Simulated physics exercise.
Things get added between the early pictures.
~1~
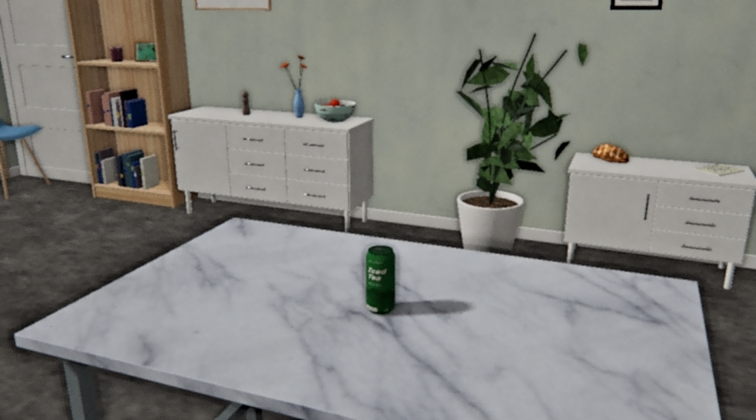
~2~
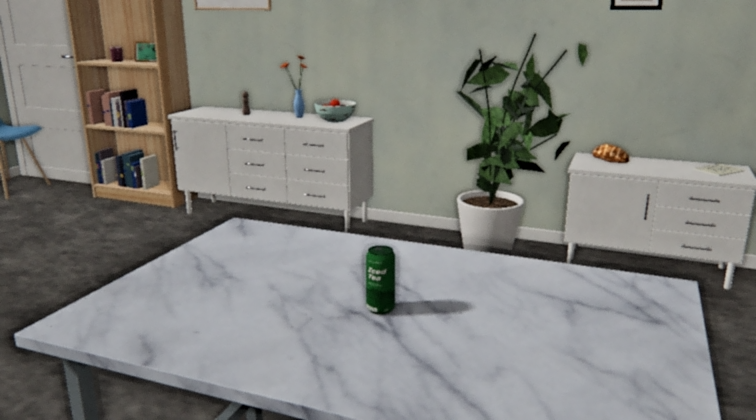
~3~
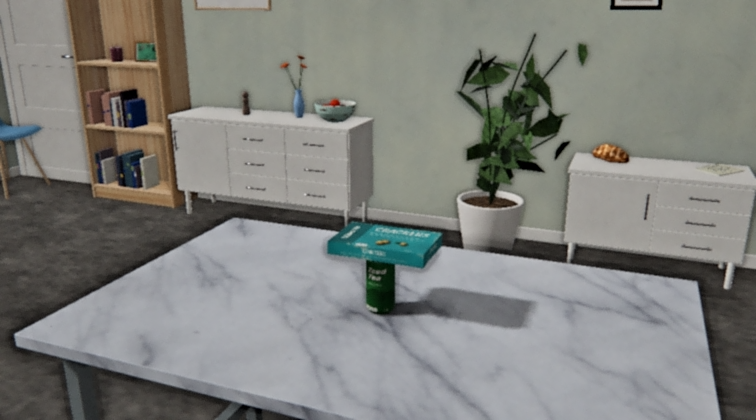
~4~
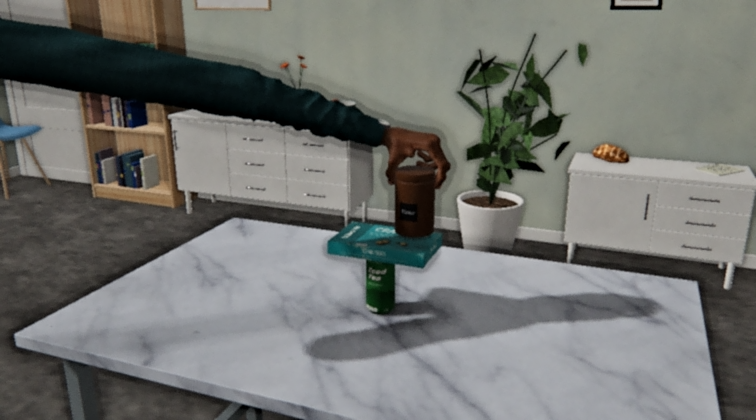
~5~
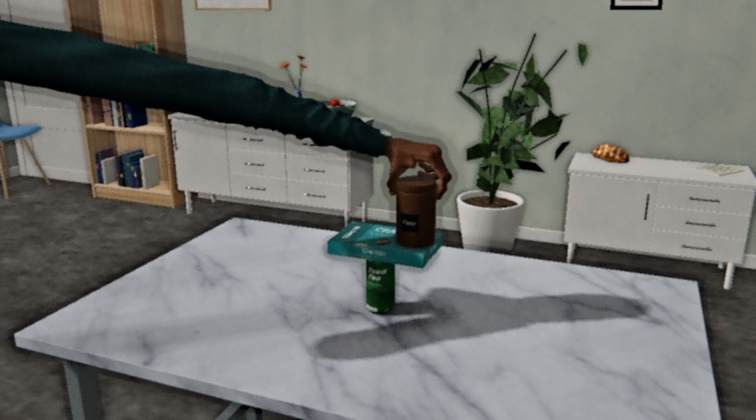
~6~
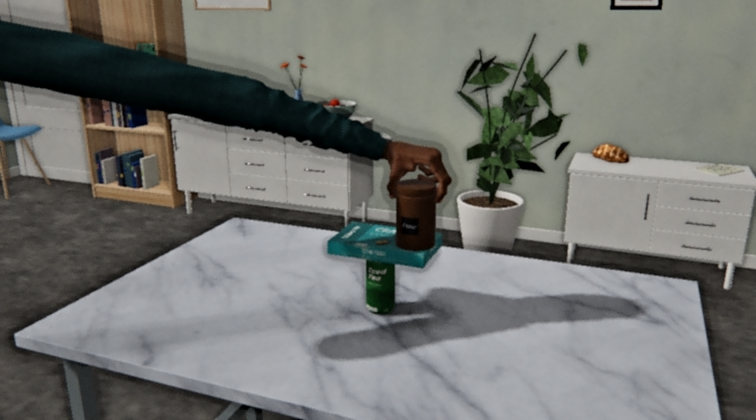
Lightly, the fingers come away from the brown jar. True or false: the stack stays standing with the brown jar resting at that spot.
False.
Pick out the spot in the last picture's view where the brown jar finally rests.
The object finishes somewhere near (448, 314).
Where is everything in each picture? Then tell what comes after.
In the first picture, the last thing is not in view yet; green can (381, 280).
In the second picture, the last thing is not in view yet; green can (381, 280).
In the third picture, the last thing is not in view yet; green can (381, 280).
In the fourth picture, on its way; brown jar (415, 201); green can (381, 280).
In the fifth picture, on its way; brown jar (416, 211); green can (381, 280).
In the sixth picture, set down, still held; brown jar (416, 214); green can (381, 280).
Then, 0.30 s past the last view, brown jar now fallen; turquoise packet rocked 69° from its first pose.
Then, 0.50 s past the last view, turquoise packet now fallen; green can displaced a little.
Finally, fallen, brown jar and turquoise packet; green can still in place. Final places as the last picture's camera would see them, brown jar near (448, 314). The stack comes apart.
